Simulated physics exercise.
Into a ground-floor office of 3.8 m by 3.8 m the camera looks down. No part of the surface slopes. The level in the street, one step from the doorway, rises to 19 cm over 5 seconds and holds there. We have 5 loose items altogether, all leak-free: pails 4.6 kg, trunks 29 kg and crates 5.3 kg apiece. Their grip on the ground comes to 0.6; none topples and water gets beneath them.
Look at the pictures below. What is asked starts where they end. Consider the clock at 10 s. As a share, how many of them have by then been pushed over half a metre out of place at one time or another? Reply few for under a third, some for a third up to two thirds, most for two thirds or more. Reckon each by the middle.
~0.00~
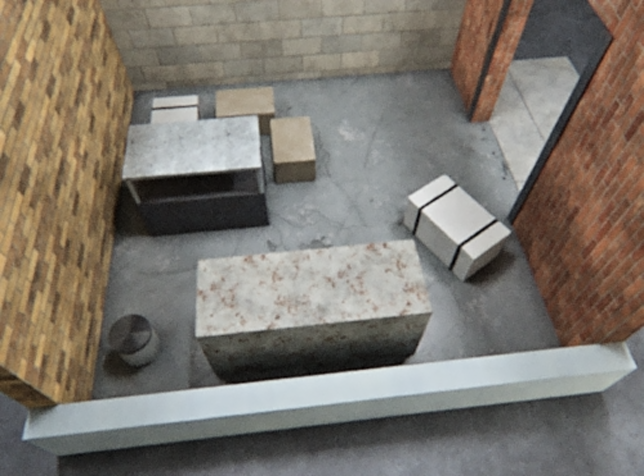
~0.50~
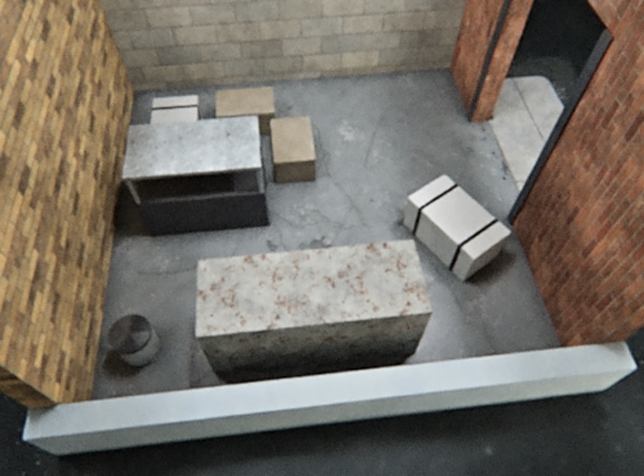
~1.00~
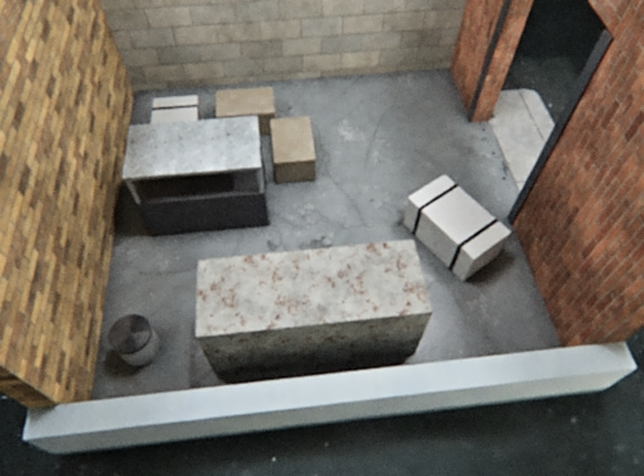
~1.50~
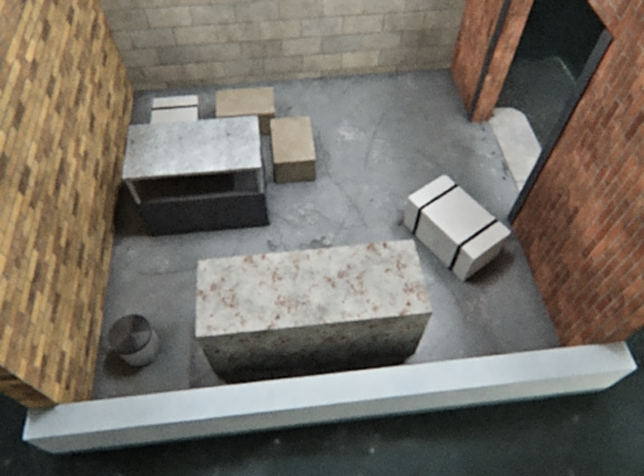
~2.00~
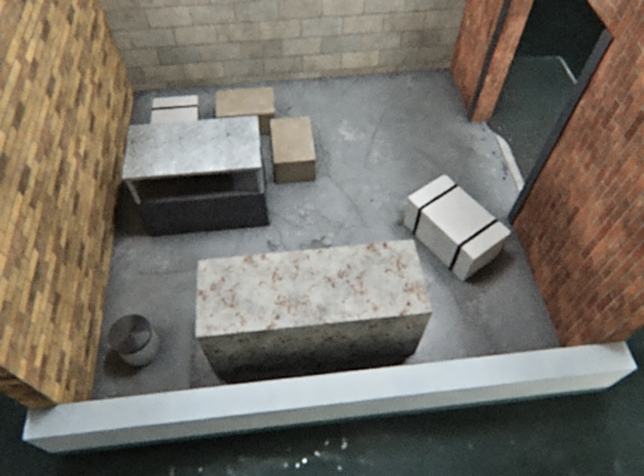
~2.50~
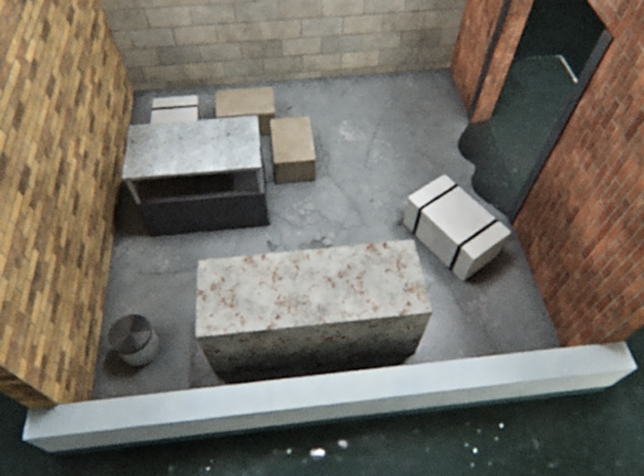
Some.
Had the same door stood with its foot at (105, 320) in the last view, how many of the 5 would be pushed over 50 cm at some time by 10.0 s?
Count: 2.
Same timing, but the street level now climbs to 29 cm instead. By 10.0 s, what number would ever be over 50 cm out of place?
In that case 4 of them.
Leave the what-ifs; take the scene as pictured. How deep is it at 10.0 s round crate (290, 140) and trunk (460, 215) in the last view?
Depths: Near 15 cm, then near 6 cm.
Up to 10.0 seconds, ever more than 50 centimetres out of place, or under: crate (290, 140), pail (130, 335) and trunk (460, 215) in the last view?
Beyond, within, within.
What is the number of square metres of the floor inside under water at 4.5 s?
Flooded: Near 4.0 m2.
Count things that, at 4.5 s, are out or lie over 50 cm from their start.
I count 0 of them.
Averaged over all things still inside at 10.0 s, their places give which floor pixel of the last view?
(218, 201).
After 3.5 s 0 of 5 are over 50 cm from their spots; 0 afloat.
After 4.5 s 0 of 5 are over 50 cm from their spots; 0 afloat.
After 7.0 s 2 of 5 are over 50 cm from their spots; 2 afloat.
After 10.0 s 2 of 5 are over 50 cm from their spots, and 2 have been at some point; 4 afloat.
